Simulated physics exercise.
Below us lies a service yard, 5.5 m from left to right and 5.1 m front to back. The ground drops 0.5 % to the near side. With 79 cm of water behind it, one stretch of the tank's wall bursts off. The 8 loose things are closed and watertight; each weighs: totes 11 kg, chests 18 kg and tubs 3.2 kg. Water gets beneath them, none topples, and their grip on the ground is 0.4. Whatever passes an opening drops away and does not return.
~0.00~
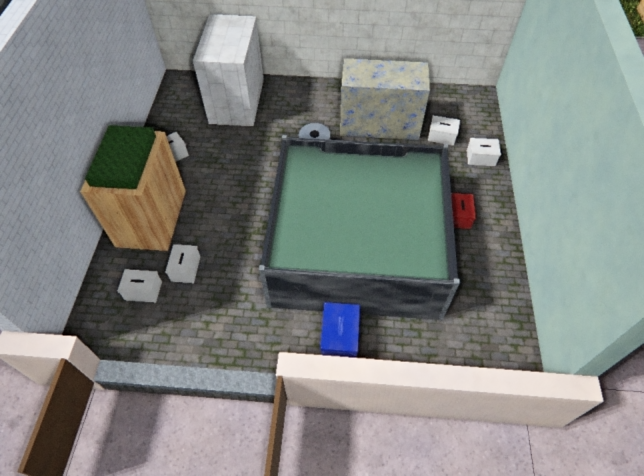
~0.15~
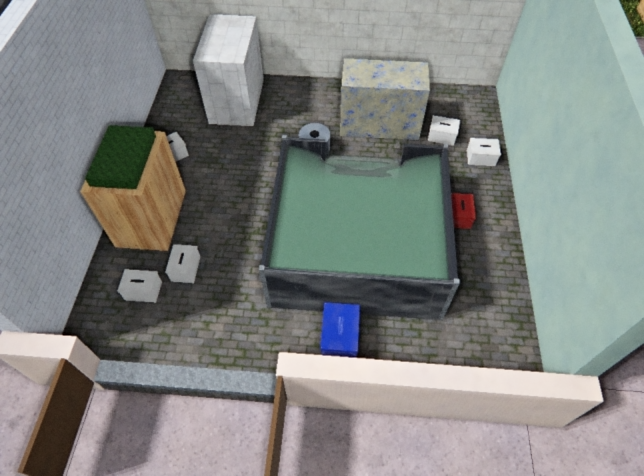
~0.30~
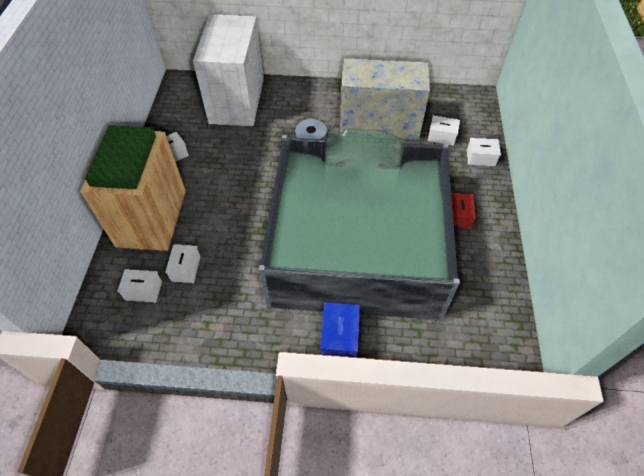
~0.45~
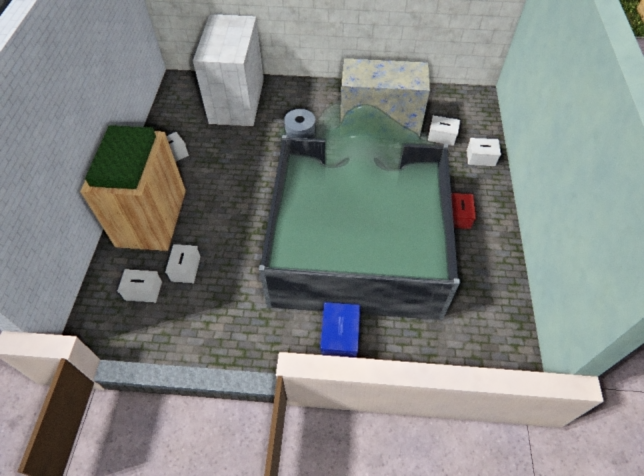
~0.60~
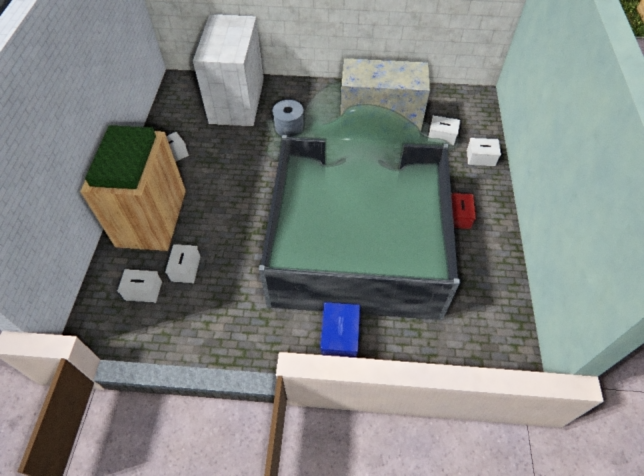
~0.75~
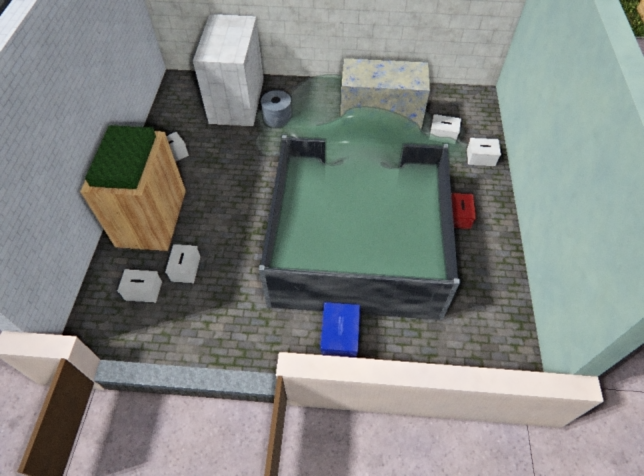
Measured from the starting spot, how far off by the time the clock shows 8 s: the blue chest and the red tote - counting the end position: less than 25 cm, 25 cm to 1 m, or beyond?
Blue chest gets carried off; red tote ends far away.
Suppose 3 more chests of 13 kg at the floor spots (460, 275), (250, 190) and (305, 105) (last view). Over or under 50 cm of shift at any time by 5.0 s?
In that order: Over, less, past it.
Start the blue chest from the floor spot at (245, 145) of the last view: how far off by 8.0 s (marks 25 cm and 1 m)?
It travels far.
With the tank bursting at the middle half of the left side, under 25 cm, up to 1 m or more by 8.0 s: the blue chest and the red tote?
In that case the blue chest holds its place, the red tote stays put.
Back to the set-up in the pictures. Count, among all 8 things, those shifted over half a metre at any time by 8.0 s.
8 of them.
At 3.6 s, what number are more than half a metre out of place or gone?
By then 3.
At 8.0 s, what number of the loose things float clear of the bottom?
7 of them.
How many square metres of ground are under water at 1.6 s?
Some 13 m2.
After 1.6 s the blue chest is near (341, 326), 0.0 m from its start, aground; the red tote is near (463, 205), 0.0 m from its start, aground; 0 of 8 are out; 2 afloat.
After 3.6 s the blue chest is near (338, 325), 0.0 m from its start, aground; the red tote is near (458, 207), 0.1 m from its start, aground; 0 of 8 are out; 3 afloat.
After 5.6 s the blue chest is near (224, 324), 1.3 m from its start, aground; the red tote is near (458, 248), 0.7 m from its start, afloat; 0 of 8 are out; 4 afloat.
After 8.0 s the blue chest is near (98, 322), 2.7 m from its start, afloat; the red tote is near (363, 328), 2.2 m from its start, afloat; 0 of 8 are out; 7 afloat.
